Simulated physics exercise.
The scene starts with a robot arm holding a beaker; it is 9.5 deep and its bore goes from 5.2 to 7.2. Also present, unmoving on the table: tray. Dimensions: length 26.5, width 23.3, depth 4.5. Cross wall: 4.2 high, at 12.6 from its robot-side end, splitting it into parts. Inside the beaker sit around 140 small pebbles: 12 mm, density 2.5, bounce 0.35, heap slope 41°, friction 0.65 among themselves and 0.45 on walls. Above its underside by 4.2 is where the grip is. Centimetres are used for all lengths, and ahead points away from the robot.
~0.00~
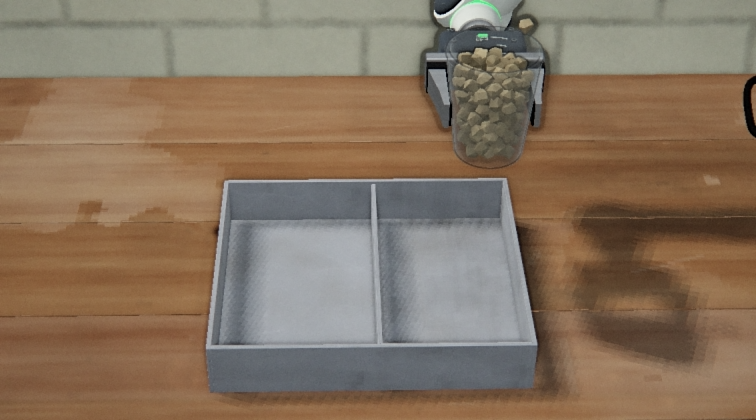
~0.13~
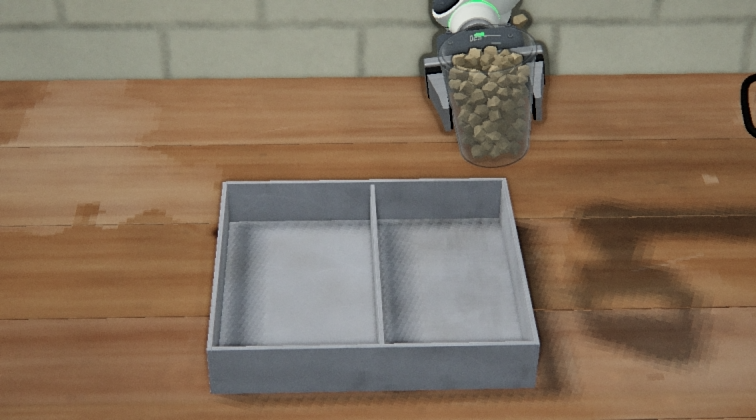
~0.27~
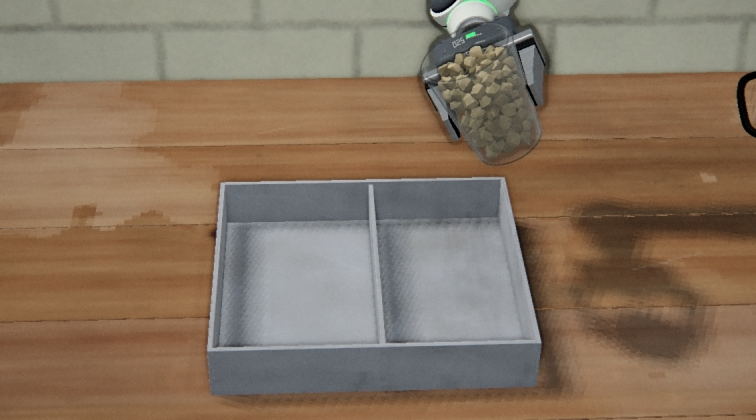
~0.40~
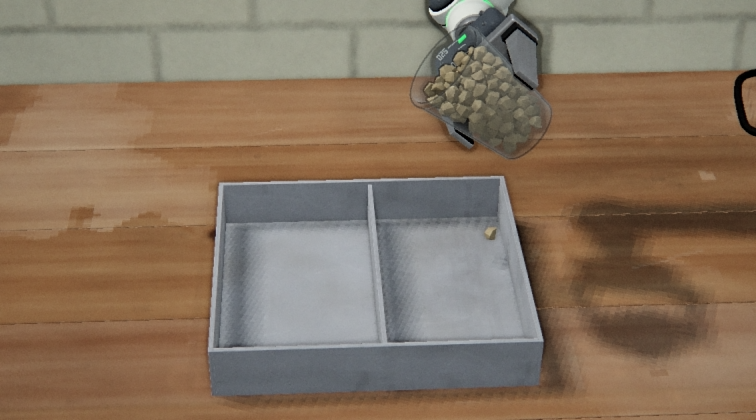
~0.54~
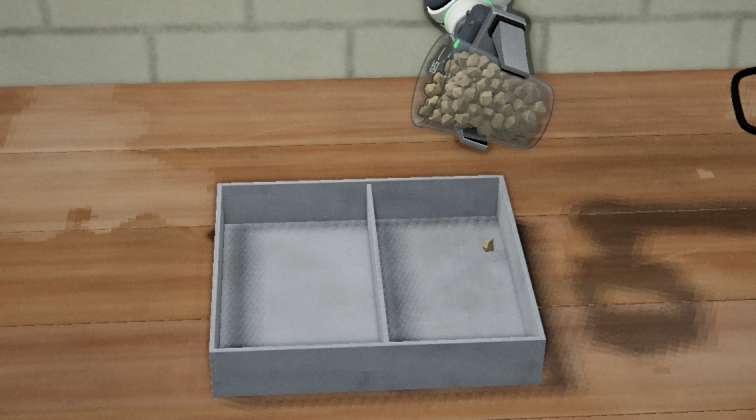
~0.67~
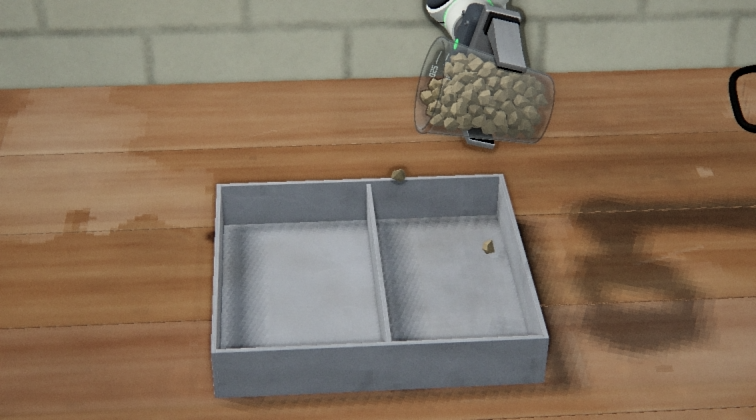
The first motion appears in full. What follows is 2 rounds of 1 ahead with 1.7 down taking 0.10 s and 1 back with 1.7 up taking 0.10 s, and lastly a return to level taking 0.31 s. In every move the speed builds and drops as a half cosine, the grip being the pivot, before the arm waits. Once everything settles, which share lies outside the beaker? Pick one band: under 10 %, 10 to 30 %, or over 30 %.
Under 10 %.
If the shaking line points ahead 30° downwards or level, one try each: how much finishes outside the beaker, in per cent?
Near 10 and 25 percent respectively.
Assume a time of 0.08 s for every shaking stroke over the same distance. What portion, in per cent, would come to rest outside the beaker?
5 %.
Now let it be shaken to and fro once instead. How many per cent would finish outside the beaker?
Then roughly 0 percent.
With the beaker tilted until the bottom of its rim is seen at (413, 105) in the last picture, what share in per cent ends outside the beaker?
Estimate: About 0 per cent.
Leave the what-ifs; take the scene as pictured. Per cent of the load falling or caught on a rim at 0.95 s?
Estimated fraction: Near 0 %.
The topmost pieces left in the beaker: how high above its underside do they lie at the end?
I'd put it at close to 9.5 centimetres.
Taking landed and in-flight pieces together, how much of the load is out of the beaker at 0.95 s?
Roughly 0 percent is out.
By 0.95 s, tilted 74° forward, highest piece 22 above the table; 134 in the beaker, 2 in the robot-side part.
By 1.24 s, tilted 32° forward, highest piece 24 above the table; 132 in the beaker, 4 in the robot-side part.
By 1.58 s, level, highest piece 25 above the table; 132 in the beaker, 4 in the robot-side part.
By 2.63 s, level, highest piece 25 above the table; 132 in the beaker, 4 in the robot-side part.
Final count, 132 in the beaker, 4 in the robot-side part. That is 3 % outside the beaker.
